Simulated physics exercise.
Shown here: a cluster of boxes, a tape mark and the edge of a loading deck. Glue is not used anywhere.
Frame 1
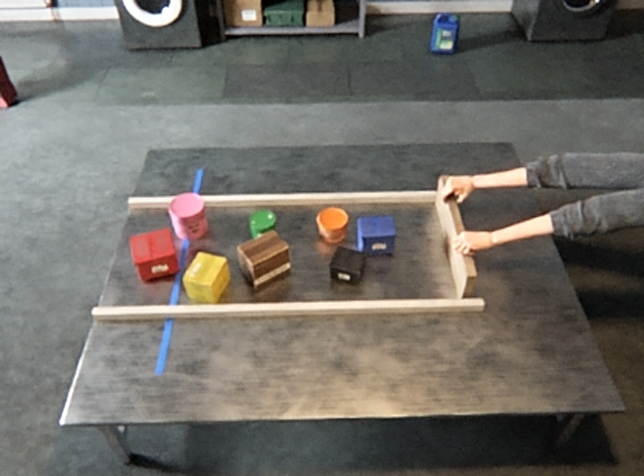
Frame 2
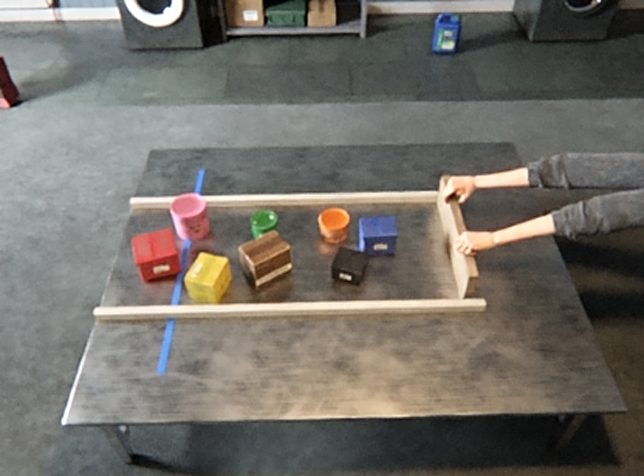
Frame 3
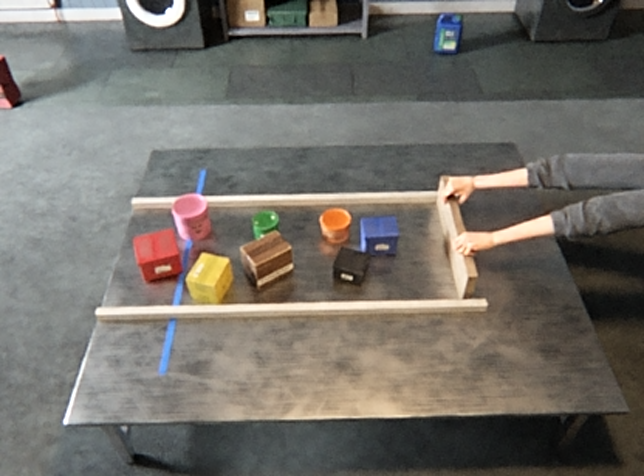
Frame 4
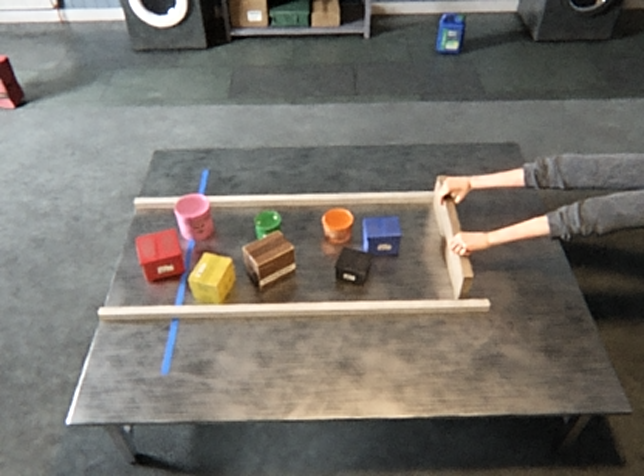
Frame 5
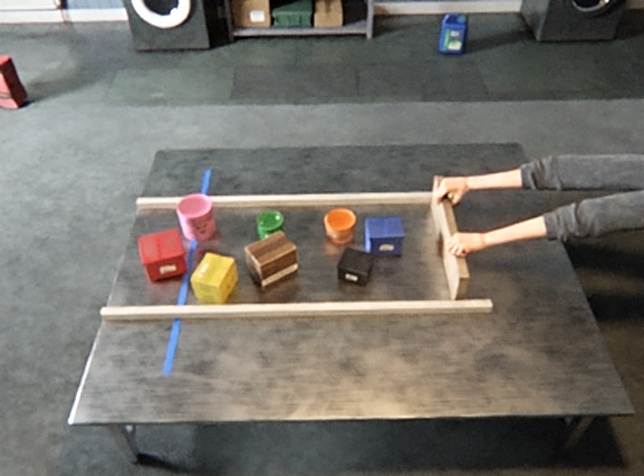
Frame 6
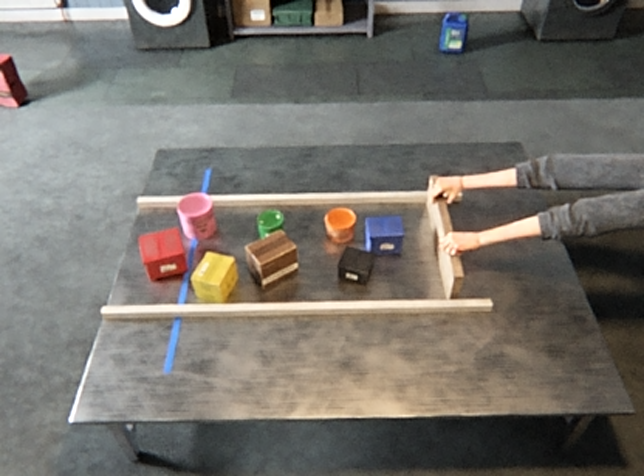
At first, two hands hold an upright plank at the right end of two rails on a dark table, with colourful boxes and pails between the rails and blue tape at left. The hands then slide the plank slightly left, leaving a gap, while the containers stay still on the tabletop.
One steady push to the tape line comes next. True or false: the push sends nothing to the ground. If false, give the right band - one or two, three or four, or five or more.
False, one or two.
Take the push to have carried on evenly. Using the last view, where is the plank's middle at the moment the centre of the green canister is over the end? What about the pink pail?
The middle is at (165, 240) when it's the green canister, and at (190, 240) when it's the pink pail.
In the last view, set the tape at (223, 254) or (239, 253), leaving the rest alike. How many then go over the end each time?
0, then 0.
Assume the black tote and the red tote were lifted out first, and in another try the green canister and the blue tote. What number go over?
0 in the first try, 1 in the second.
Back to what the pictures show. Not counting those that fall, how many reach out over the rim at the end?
Overhanging ones - 2.
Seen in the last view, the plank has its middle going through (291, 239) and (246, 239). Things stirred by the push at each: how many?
Tally: 6; 8.
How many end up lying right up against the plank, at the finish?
At rest, 3 are in contact.
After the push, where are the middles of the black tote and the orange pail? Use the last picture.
About (169, 273), and the other about (181, 224).
Soon after, none off yet; red tote at rest near (164, 254); pink pail at rest near (198, 217); yellow parcel at rest near (215, 278).
Then, none off yet; red tote at rest near (164, 254); pink pail at rest near (198, 217); yellow parcel moved about its own width near (188, 280).
At rest, the number that fall off is one or two; fallen, red tote.
